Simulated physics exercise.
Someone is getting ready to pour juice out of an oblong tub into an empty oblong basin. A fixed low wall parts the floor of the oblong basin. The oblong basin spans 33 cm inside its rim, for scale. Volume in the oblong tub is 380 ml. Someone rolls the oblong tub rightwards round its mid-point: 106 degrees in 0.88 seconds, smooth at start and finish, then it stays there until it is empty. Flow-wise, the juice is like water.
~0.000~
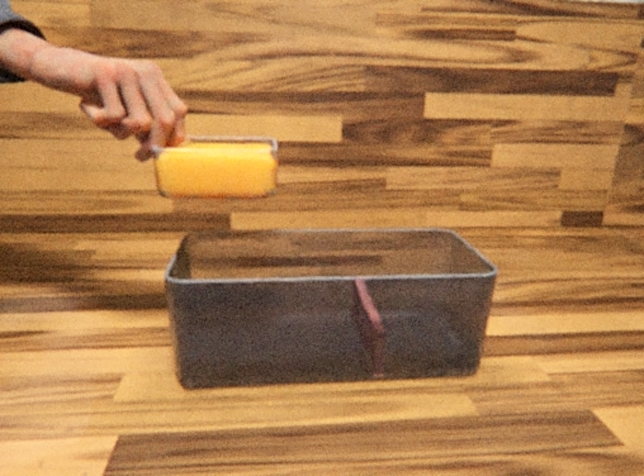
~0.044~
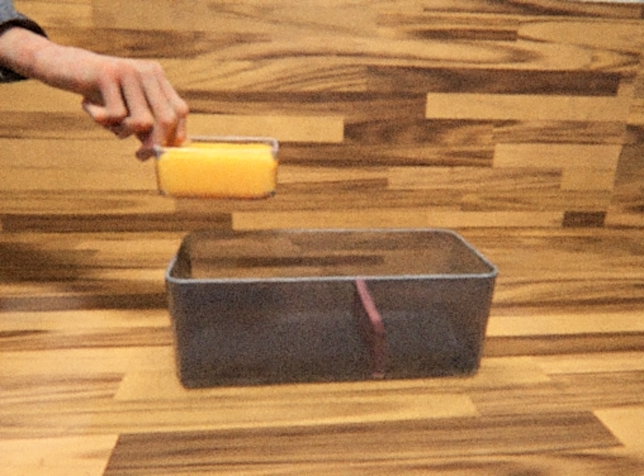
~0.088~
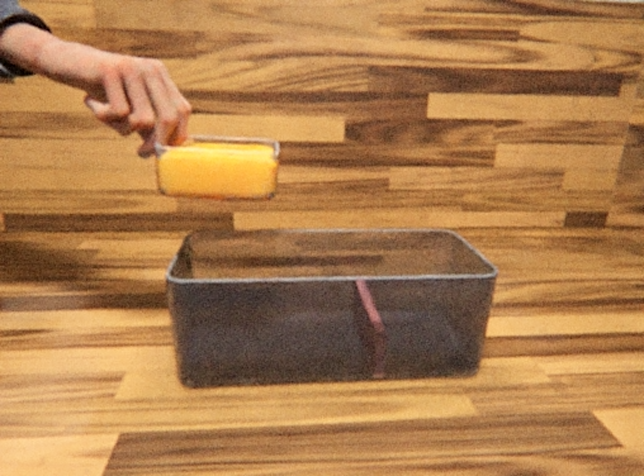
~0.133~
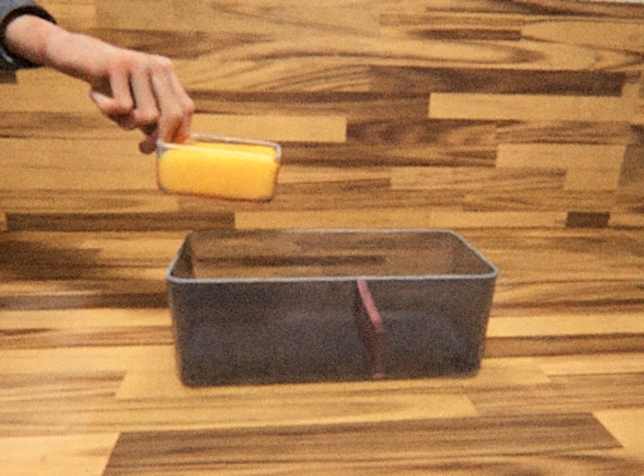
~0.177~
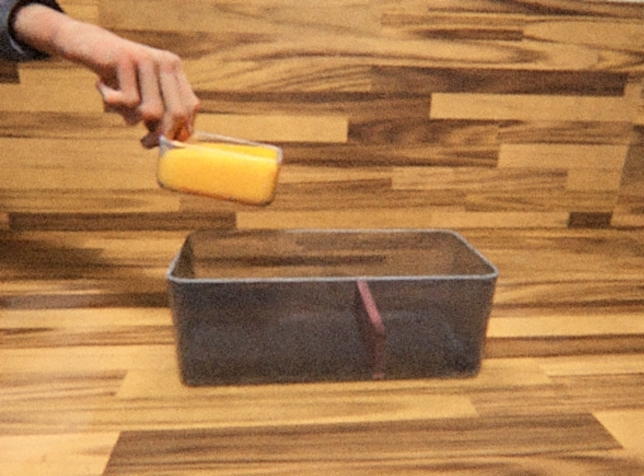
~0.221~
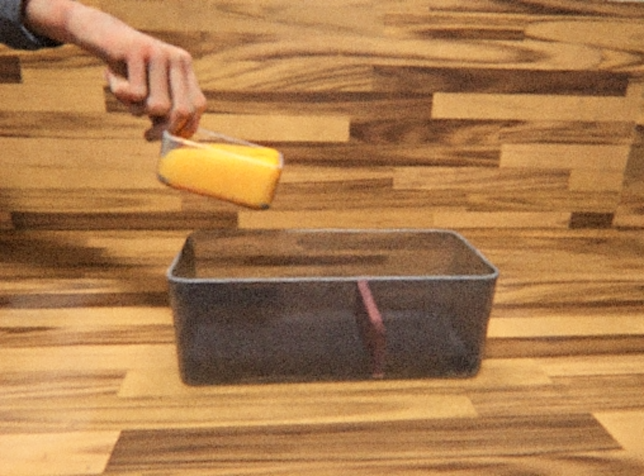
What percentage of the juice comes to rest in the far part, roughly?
3 %.
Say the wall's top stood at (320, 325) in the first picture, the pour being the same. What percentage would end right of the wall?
Estimate: Close to 65 per cent.
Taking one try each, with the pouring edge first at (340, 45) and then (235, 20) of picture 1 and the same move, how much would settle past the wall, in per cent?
I'd say 75 percent on the first go, 5 percent on the next.
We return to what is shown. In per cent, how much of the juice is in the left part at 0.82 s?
About 90 percent.
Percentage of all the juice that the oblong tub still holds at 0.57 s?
Close to 22 in a hundred.
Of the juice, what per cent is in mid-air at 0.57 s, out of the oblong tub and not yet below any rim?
36 %.
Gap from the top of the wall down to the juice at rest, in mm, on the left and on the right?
On the left it's about 42 mm; on the right, about 54 mm.
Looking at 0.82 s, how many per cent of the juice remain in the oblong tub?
Roughly 3 per cent.
By 0.57 s the tilt is 77° and 22 per cent is still to pour, 42 is left of the wall and 0 right of it.
By 0.82 s the tilt is 105° and 3 per cent is still to pour, 90 is left of the wall and 3 right of it.
By 1.09 s the tilt is 106° and 0 per cent is still to pour, 96 is left of the wall and 3 right of it.
By 1.38 s the tilt is 106° and 0 per cent is still to pour, 96 is left of the wall and 3 right of it.
At rest 96 per cent lies left of the wall, 3 right of it and 1 outside.
